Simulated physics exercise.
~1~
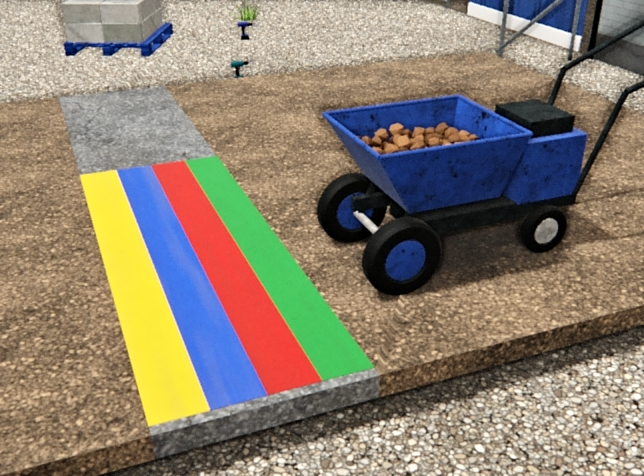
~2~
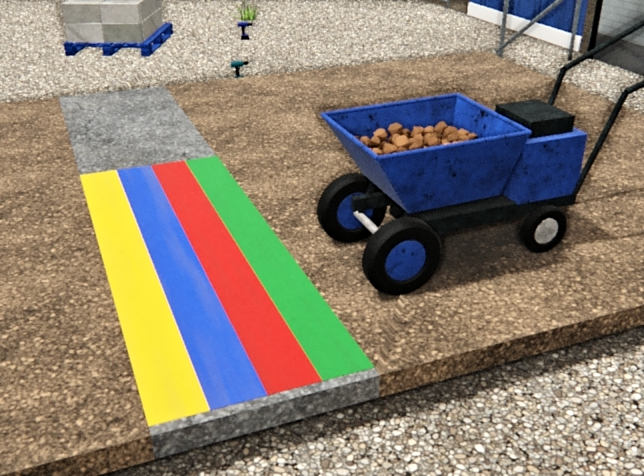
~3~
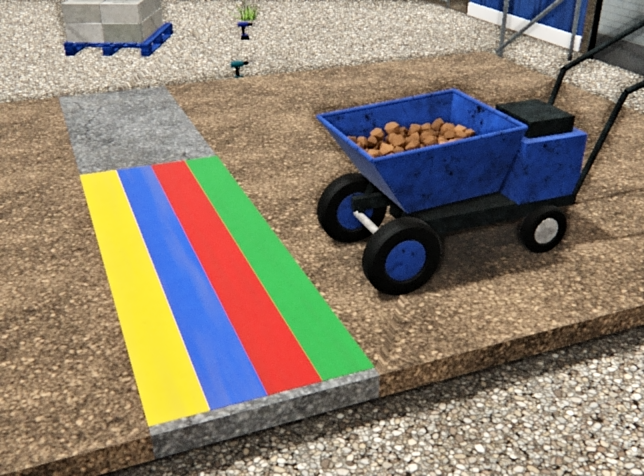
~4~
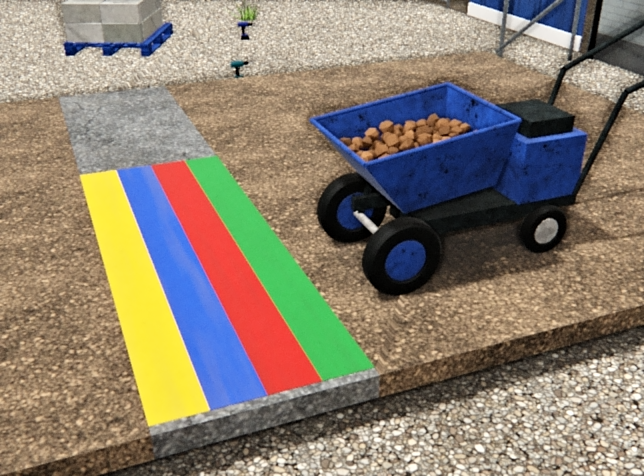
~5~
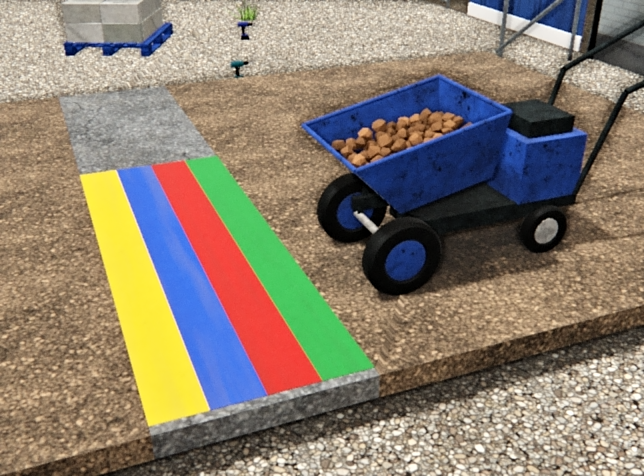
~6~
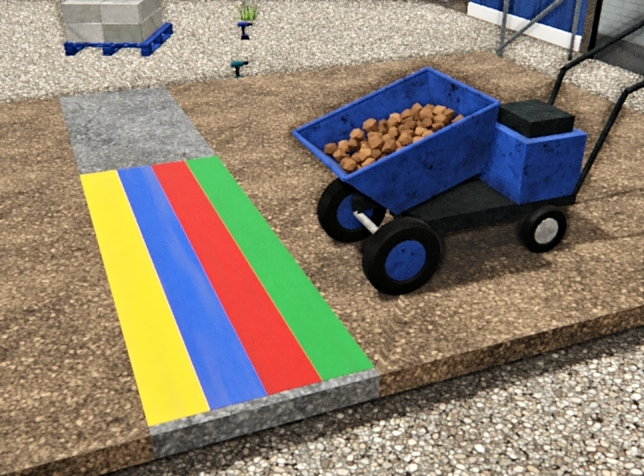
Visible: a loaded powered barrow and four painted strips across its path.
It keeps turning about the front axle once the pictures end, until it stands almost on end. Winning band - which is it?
Winning band: The red one.
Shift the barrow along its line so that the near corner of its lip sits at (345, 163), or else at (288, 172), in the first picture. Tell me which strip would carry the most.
First: That blue strip; second: That yellow strip.
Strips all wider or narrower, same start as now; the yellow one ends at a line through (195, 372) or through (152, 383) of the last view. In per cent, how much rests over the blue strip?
The first gives around 30 %, the second around 30 %.
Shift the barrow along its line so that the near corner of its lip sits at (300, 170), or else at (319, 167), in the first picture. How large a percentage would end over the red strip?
That works out to 0 per cent for the first position and 10 per cent for the second.
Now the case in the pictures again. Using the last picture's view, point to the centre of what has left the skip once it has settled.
Resting centre, last picture - approx. (228, 293).
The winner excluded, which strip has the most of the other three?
Ranked second: The strip in blue.
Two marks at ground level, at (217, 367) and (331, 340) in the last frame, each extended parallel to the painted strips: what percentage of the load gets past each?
Roughly 20 and 90 percent.
Just after the last frame, skip tipped steeply; every one in the skip.
A moment on, skip tipped right over; the larger part in the skip; about a tenth over the red strip; just a few falling.
Further on, skip tipped right over; roughly a quarter in the skip; about a tenth over the green strip; roughly a third over the red strip; roughly a quarter over the blue strip; about a tenth over the yellow strip; just a few off the paint.
When it is over, skip tipped right over; about a tenth in the skip; about a tenth over the green strip; roughly a third over the red strip; roughly a quarter over the blue strip; about a tenth over the yellow strip; just a few off the paint.
